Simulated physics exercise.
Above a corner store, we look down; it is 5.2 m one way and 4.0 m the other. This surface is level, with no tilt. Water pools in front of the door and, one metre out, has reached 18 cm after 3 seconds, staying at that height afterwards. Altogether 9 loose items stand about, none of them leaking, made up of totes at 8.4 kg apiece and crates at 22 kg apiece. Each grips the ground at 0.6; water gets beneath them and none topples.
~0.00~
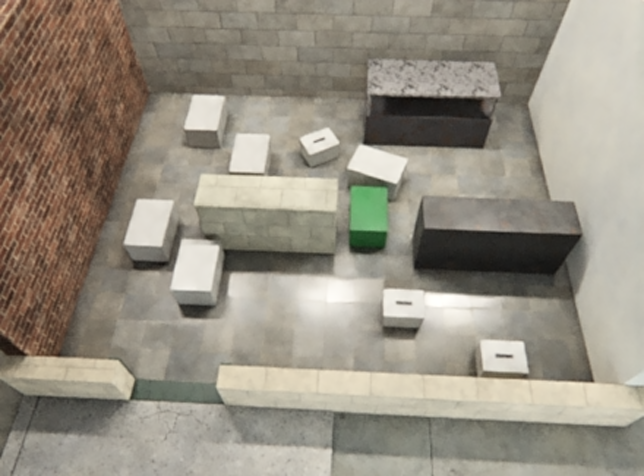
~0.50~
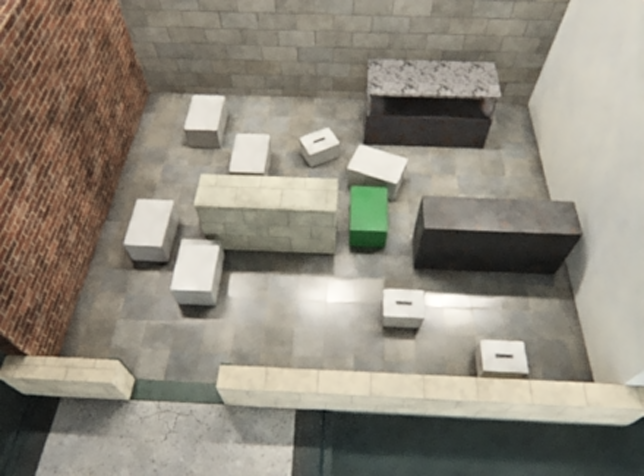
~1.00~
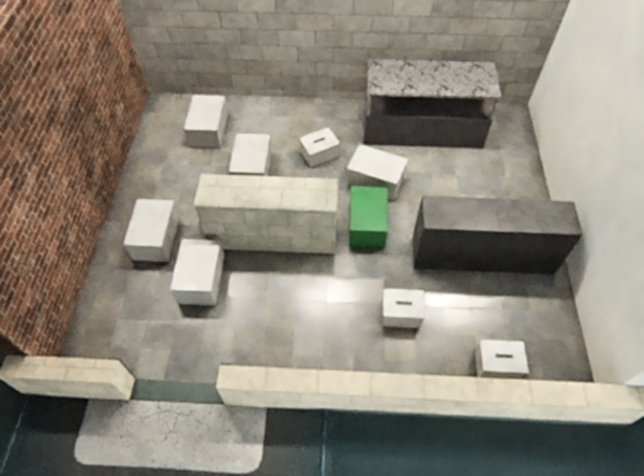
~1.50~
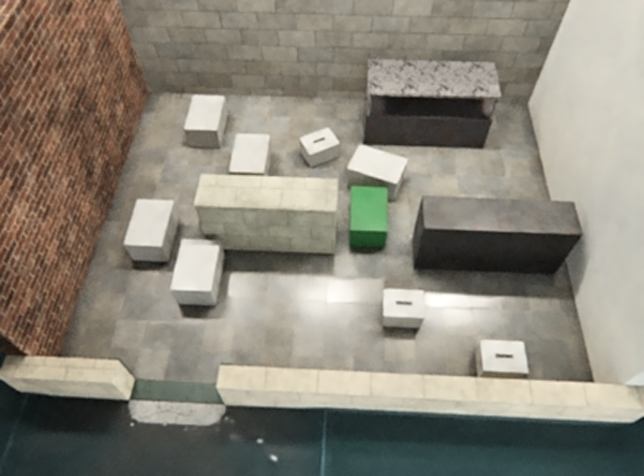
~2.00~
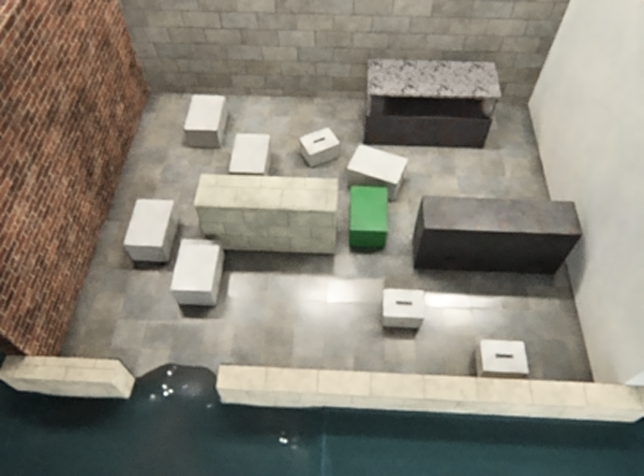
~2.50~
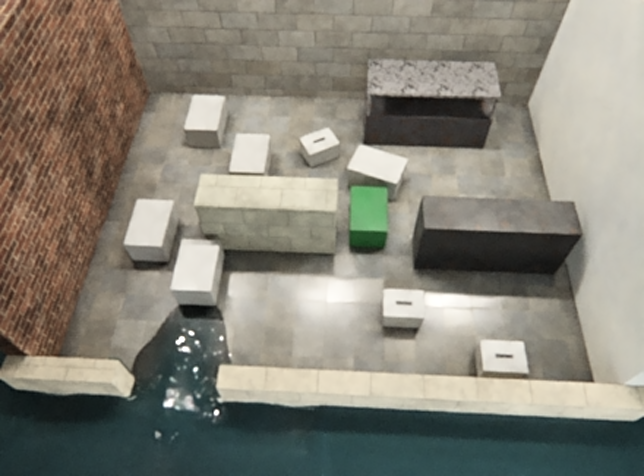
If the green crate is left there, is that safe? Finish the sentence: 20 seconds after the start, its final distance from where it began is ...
Less than a quarter metre.
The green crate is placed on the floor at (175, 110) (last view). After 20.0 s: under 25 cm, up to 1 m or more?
I'd say it goes a long distance.
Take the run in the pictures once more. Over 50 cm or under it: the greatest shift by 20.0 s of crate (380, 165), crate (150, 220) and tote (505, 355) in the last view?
Taking them in order: Smaller; greater; greater.
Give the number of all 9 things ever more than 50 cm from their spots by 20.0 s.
The total is 4.
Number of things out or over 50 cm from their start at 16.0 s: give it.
1 in all.
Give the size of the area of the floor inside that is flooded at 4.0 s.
About 3.5 m2 is covered.
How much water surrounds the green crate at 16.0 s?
Depth: About 5 cm.
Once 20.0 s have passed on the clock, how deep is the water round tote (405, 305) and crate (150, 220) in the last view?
7 and 13 cm.
After 4.0 s the green crate is near (369, 208), 0.0 m from its start, aground; 0 afloat.
After 9.0 s the green crate is near (369, 208), 0.0 m from its start, aground; 0 afloat.
After 16.0 s the green crate is near (369, 208), 0.0 m from its start, aground; 2 afloat.
After 20.0 s the green crate is near (370, 209), 0.0 m from its start, aground; 7 afloat.
